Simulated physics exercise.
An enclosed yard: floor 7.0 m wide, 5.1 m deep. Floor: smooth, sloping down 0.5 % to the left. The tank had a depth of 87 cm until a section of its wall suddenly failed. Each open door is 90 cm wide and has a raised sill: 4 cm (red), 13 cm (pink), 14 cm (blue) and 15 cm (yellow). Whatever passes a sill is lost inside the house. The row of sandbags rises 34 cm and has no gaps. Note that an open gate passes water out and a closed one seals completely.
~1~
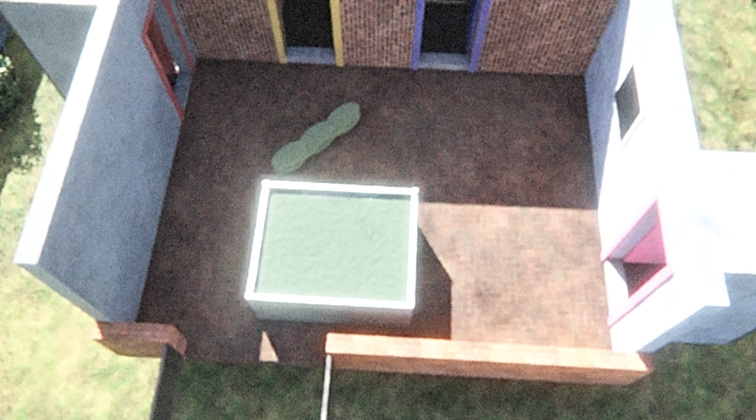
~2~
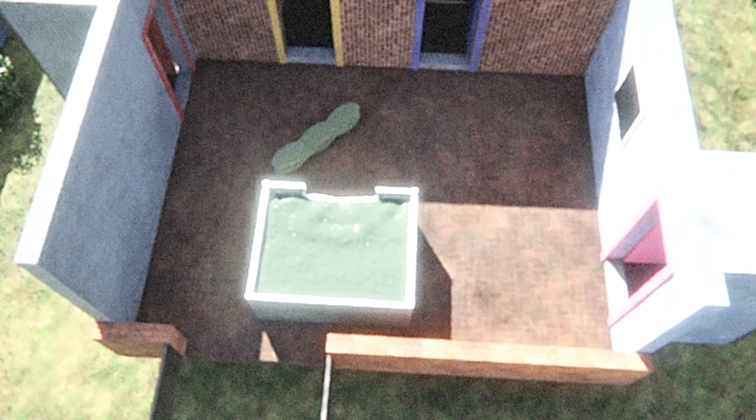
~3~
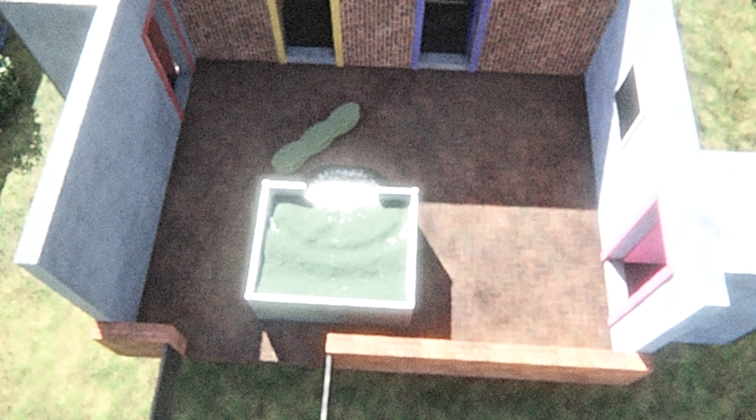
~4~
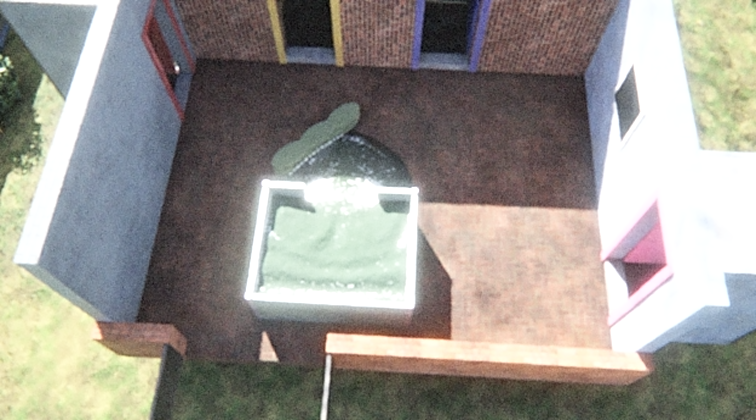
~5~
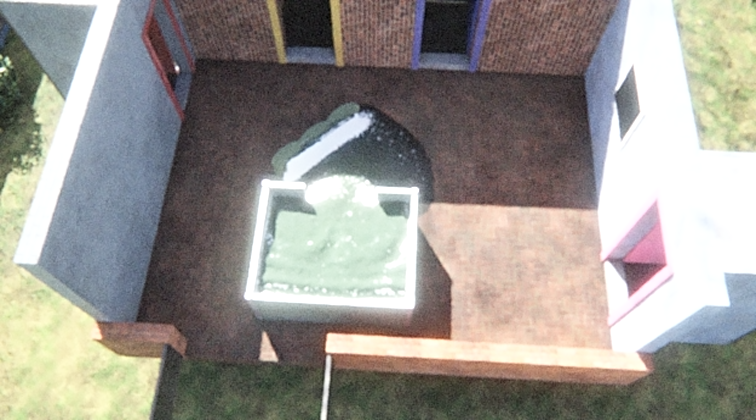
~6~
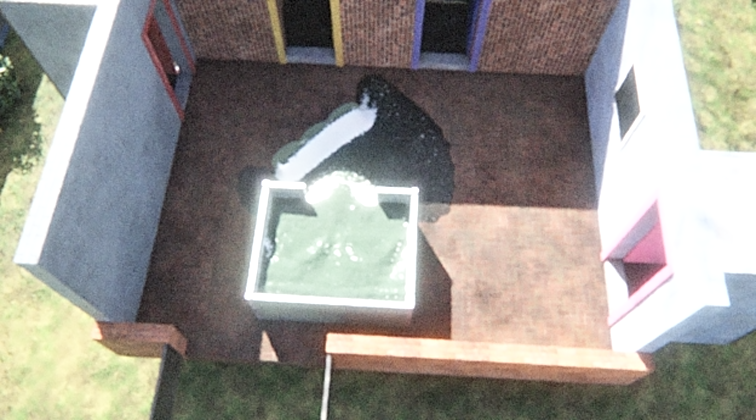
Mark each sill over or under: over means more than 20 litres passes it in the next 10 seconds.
Red door - over; pink door - under; blue door - over; yellow door - under.
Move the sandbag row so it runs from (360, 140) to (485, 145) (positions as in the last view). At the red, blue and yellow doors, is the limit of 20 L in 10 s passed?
Well, the red one is more than allowed, the blue one is within bounds, and the yellow one is more than allowed.
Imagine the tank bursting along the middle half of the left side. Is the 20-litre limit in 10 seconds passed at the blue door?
Blue: Falls short.
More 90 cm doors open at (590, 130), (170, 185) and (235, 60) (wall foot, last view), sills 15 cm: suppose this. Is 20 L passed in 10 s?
In that order: Beyond it, short of it, short of it.
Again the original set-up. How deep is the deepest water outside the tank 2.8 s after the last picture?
Up to near 34 cm.
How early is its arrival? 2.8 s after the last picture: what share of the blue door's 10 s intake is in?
85 per cent, roughly.
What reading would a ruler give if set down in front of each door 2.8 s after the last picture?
You'd see red at 11 cm, pink at 3 cm, blue at 23 cm and yellow at 3 cm.
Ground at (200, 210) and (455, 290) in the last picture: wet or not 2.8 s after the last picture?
I'd call them drenched and then spared.
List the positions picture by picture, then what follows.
The first frame shows the tank at (336, 244) is whole and still, 87 cm deep.
In the second frame, the front is at a hidden place, 0.6 m from the gap on the tank's far side; 0.3 m2 of floor is under water; 87 cm left at the back of the tank.
In the third frame, the front is at (321, 171), 0.9 m from the gap on the tank's far side; 1.0 m2 of floor is under water; 86 cm left at the back of the tank.
In the fourth frame, the front is at (347, 135), 1.5 m from the gap on the tank's far side; 2.2 m2 of floor is under water; 78 cm left at the back of the tank.
In the fifth frame, water pours out on the tank's far side and has run 2.1 m, to (370, 110); typically 9 cm deep outside, 73 cm at the tank's back.
In the sixth frame, the front is at (376, 79), 2.8 m from the gap on the tank's far side; 4.8 m2 of floor is under water; 73 cm left at the back of the tank.
Then, 0.7 s after the last picture water covers 35 % of the floor and is deepest (50 cm) near (315, 161); red door not reached, pink door not reached, blue door 34 cm at the sill, 15 L in, yellow door 2 cm at the sill, 0 L in.
Then, 1.5 s after the last picture water covers 50 % of the floor and is deepest (53 cm) near (579, 77); red door not reached, pink door not reached, blue door 30 cm at the sill, 99 L in, yellow door 10 cm at the sill, 0 L in.
Then, 2.8 s after the last picture water covers 65 % of the floor and is deepest (34 cm) near (581, 94); red door 11 cm at the sill, 5 L in, pink door 3 cm at the sill, 0 L in, blue door 23 cm at the sill, 161 L in, yellow door 3 cm at the sill, 0 L in.
Then, 5.3 s after the last picture water covers 95 % of the floor and is deepest (20 cm) near (596, 361); red door 7 cm at the sill, 37 L in, pink door 6 cm at the sill, 0 L in, blue door 14 cm at the sill, 191 L in, yellow door 3 cm at the sill, 0 L in.
Then, 9.3 s after the last picture water covers 95 % of the floor and is deepest (14 cm) near (520, 357); red door 5 cm at the sill, 49 L in, pink door 12 cm at the sill, 1 L in, blue door 13 cm at the sill, 192 L in, yellow door 4 cm at the sill, 0 L in.
